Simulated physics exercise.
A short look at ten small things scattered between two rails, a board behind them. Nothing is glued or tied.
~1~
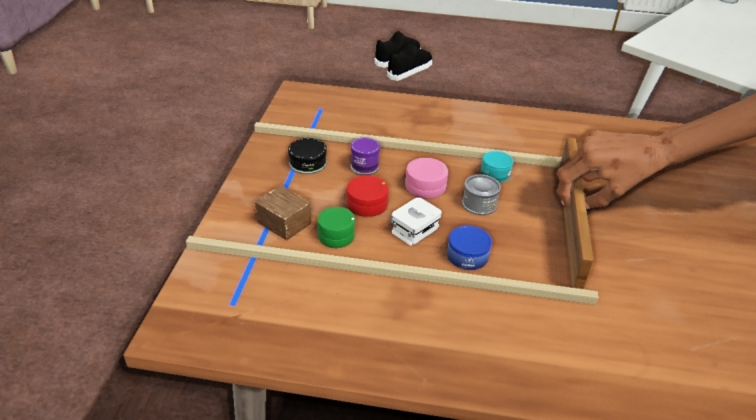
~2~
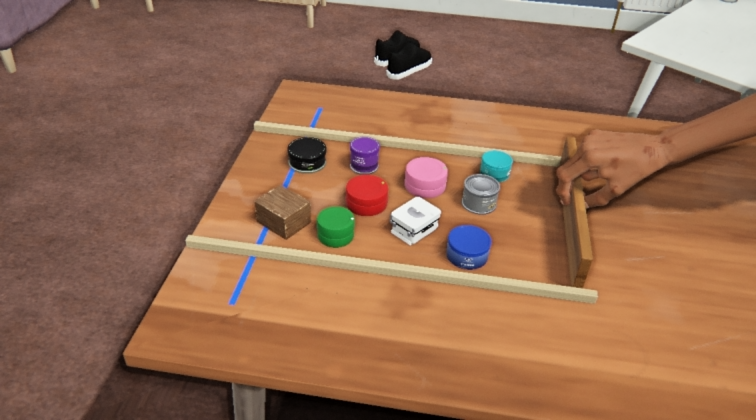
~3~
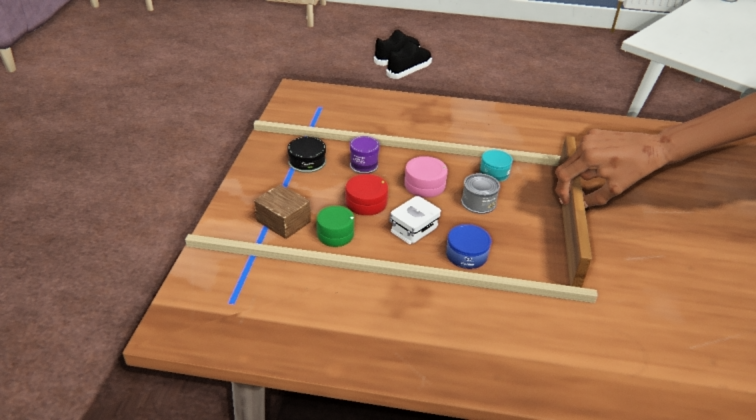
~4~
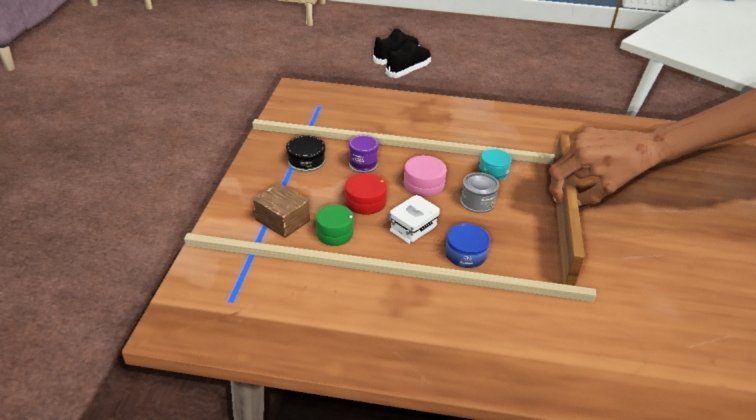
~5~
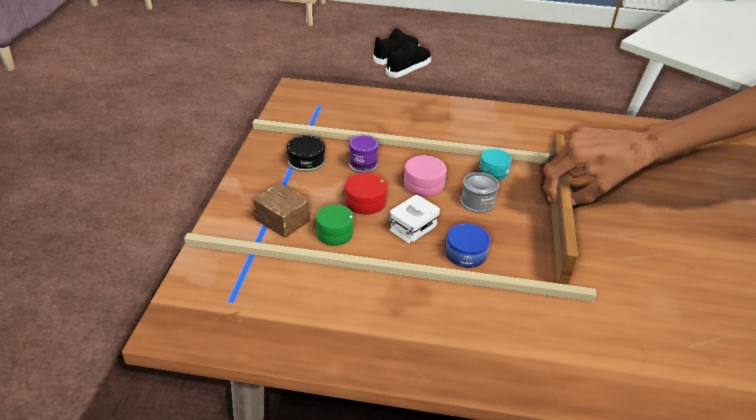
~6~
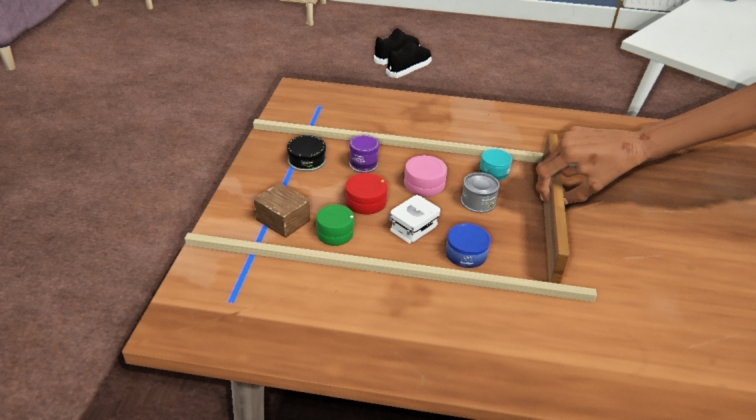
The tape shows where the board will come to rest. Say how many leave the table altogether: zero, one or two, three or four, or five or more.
Here the number that fall off is one or two.
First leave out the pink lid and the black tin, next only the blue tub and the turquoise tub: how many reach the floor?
Fallen: 1, and 1 in the other try.
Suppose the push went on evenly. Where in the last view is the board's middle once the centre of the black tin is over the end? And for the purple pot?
For the black tin at (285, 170), for the purple pot at (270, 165).
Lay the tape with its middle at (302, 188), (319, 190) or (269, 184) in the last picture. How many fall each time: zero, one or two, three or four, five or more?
The falls would be none at all; no fall at all; either three or four.
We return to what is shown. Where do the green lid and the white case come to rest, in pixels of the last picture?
About (212, 210), and the other about (249, 199).
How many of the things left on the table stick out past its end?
3 of them.
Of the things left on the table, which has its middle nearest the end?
It is the black tin.
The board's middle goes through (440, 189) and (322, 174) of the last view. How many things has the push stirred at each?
The counts are 5 and 10.
Soon after, none off yet; black tin at rest near (307, 153); brown block at rest near (283, 210); green lid at rest near (335, 225).
Then, none off yet; black tin at rest near (307, 153); brown block at rest near (283, 210); green lid moving near (325, 223).
Further on, none off yet; black tin moved about its own width near (276, 150); brown block moved about its own width near (237, 194); green lid moved well along near (256, 215).
At rest, the number that fall off is one or two; fallen, brown block.
